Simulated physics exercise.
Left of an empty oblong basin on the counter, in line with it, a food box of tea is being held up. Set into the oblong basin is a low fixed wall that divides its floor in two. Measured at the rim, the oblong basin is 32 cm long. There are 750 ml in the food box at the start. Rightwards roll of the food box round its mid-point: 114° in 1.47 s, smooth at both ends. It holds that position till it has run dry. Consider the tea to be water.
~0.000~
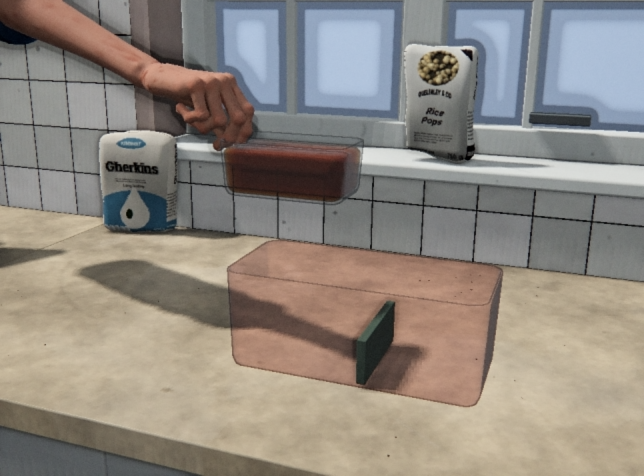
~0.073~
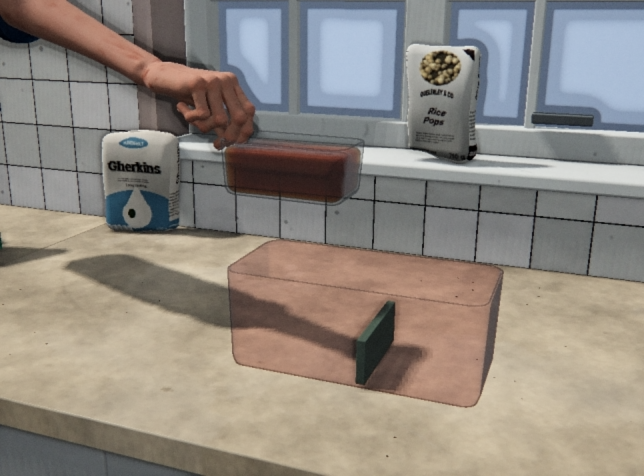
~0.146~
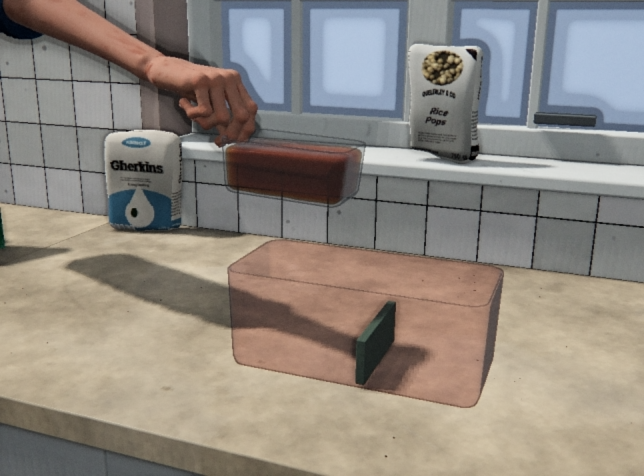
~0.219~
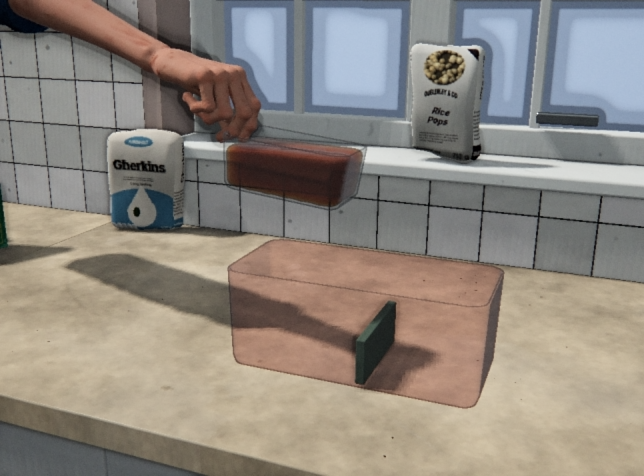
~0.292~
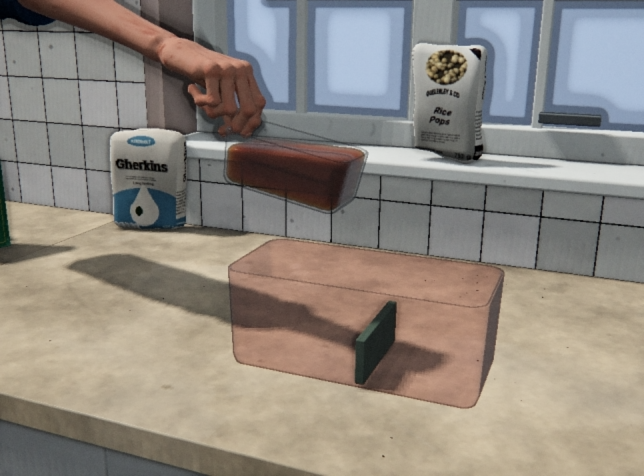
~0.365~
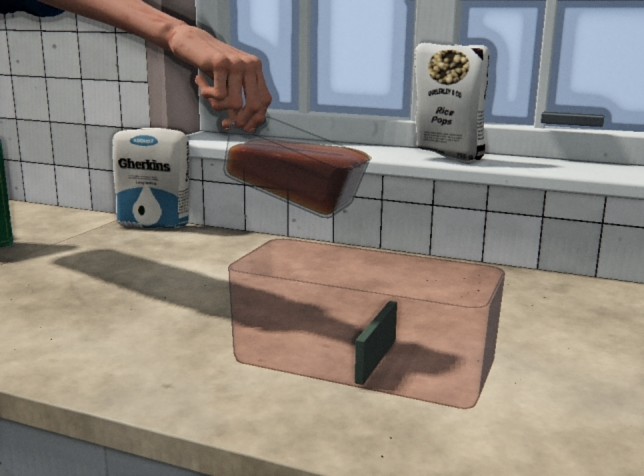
A hand holds a clear box of reddish-brown liquid as it gradually tilts rightwards.
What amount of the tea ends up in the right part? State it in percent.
76 %.
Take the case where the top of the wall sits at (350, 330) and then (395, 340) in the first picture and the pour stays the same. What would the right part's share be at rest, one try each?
The first gives near 80 per cent and the second near 60 per cent.
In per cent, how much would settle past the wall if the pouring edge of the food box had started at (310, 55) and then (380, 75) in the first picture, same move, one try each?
I'd expect close to 55 per cent and then close to 80 per cent.
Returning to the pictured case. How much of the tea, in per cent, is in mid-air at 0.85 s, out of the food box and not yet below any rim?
Close to 28 per cent, I'd say.
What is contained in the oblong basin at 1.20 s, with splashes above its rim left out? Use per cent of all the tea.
94 per cent or thereabouts.
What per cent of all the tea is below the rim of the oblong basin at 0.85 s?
Near 48 in a hundred.
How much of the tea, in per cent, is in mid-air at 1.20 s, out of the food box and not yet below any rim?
About 3 per cent.
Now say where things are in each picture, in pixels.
In the first picture, tilt 0°; pouring edge (355, 146); surface from (237, 144) to (355, 152); the oblong basin's rim runs from (249, 255) to (496, 287); the wall's top is at (377, 321).
In the second picture, tilt 1°; pouring edge (356, 147); surface from (238, 143) to (355, 153).
In the third picture, tilt 3°; pouring edge (357, 150); surface from (240, 142) to (356, 154).
In the fourth picture, tilt 6°; pouring edge (358, 154); surface from (241, 143) to (357, 155).
In the fifth picture, tilt 11°; pouring edge (359, 159); surface from (242, 142) to (359, 155).
In the sixth picture, tilt 16°; pouring edge (360, 166); surface from (243, 143) to (360, 160); 3 per cent is over the edge.
After 0.85 s the tilt is 70° and 23 per cent is still to pour, 2 is left of the wall and 47 right of it.
After 1.20 s the tilt is 105° and 3 per cent is still to pour, 18 is left of the wall and 75 right of it.
After 1.57 s the tilt is 114° and 0 per cent is still to pour, 23 is left of the wall and 76 right of it.
After 1.97 s the tilt is 114° and 0 per cent is still to pour, 23 is left of the wall and 76 right of it.
In the end 23 per cent lies left of the wall, 76 right of it and 1 outside.
